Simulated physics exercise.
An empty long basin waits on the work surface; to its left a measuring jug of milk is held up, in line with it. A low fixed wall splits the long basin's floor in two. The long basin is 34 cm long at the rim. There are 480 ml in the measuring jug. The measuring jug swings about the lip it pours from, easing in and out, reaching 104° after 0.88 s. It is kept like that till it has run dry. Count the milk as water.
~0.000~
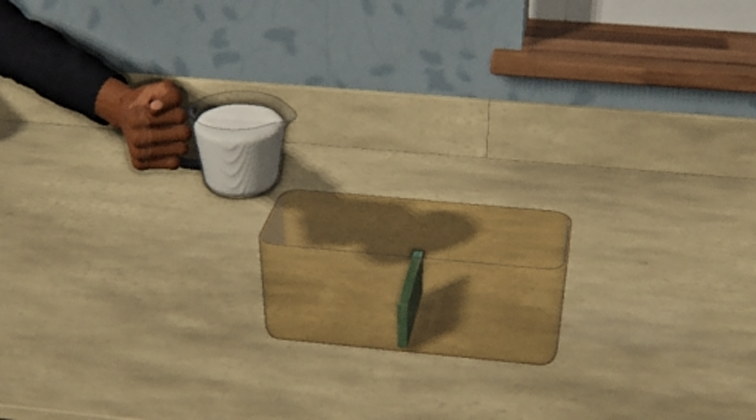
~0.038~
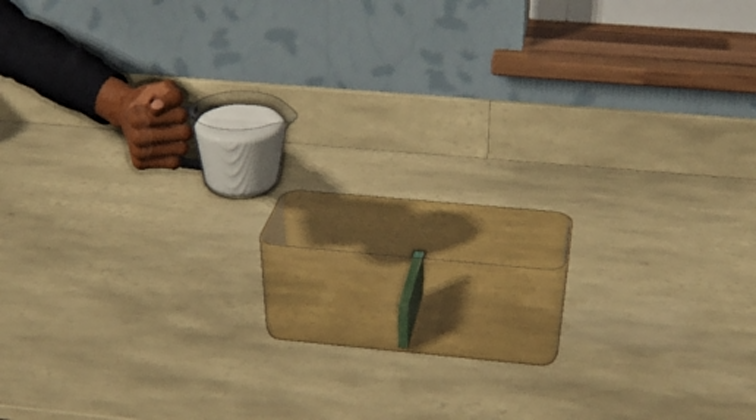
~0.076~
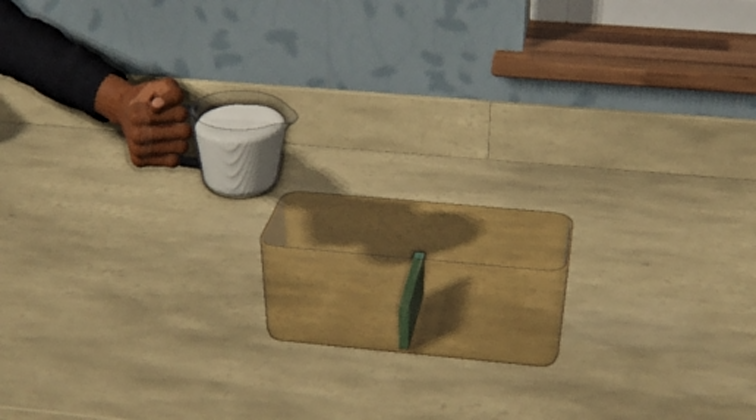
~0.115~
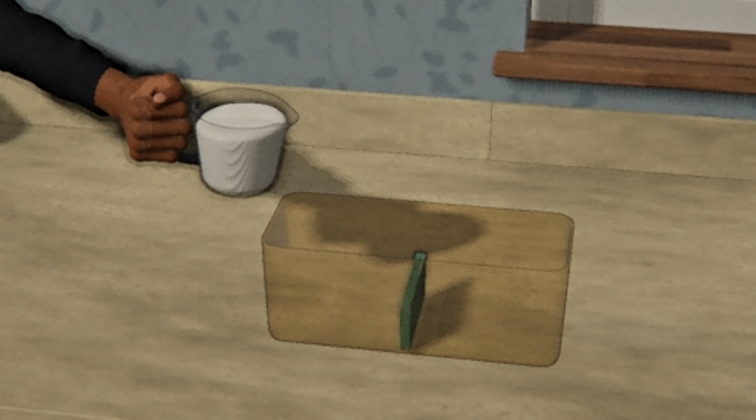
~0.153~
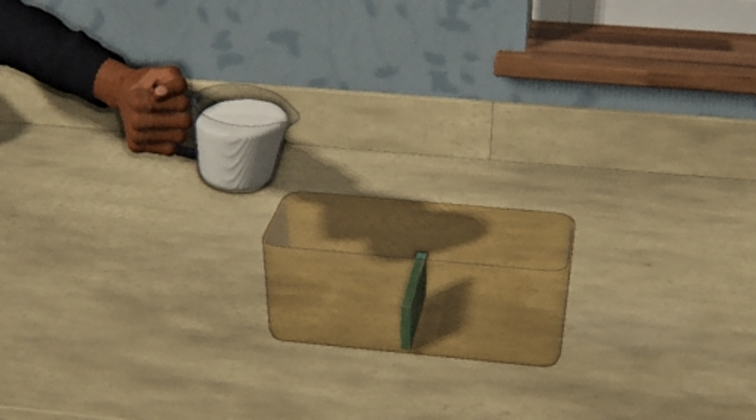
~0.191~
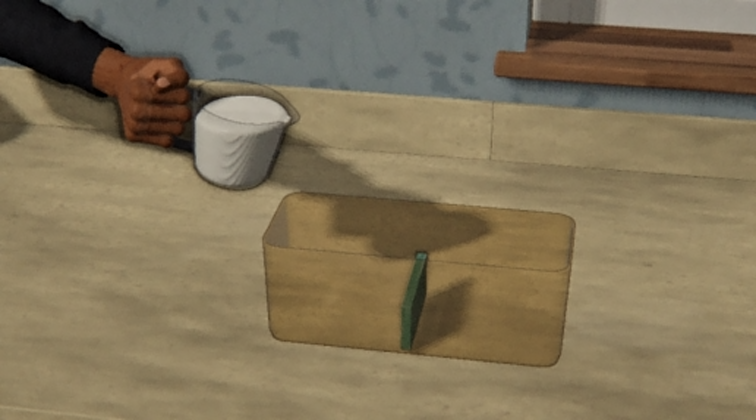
A hand holding a measuring jug of milk, slowly tilting it slightly rightward beside an empty long basin with a green divider.
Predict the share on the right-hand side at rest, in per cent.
About 3 per cent.
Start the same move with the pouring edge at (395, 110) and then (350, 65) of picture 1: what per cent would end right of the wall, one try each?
In turn about 95 and 90 per cent.
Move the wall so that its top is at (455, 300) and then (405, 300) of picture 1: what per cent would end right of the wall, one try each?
First 15, then 30 per cent.
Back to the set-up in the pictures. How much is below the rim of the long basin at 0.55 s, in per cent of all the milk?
About 4 per cent.
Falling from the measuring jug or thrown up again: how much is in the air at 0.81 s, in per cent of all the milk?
Near 32 in a hundred.
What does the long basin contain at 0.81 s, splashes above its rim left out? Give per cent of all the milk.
Some 58 per cent.
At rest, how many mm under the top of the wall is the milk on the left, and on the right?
Left about 36 mm, right about 58 mm.
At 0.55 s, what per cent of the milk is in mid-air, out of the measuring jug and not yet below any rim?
Some 26 per cent.
By 0.55 s the tilt is 72° and 70 per cent is still to pour, 4 is left of the wall and 0 right of it.
By 0.81 s the tilt is 102° and 11 per cent is still to pour, 57 is left of the wall and 0 right of it.
By 1.08 s the tilt is 104° and 0 per cent is still to pour, 93 is left of the wall and 2 right of it.
By 1.38 s the tilt is 104° and 0 per cent is still to pour, 93 is left of the wall and 3 right of it.
At rest 93 per cent lies left of the wall, 3 right of it and 4 outside.
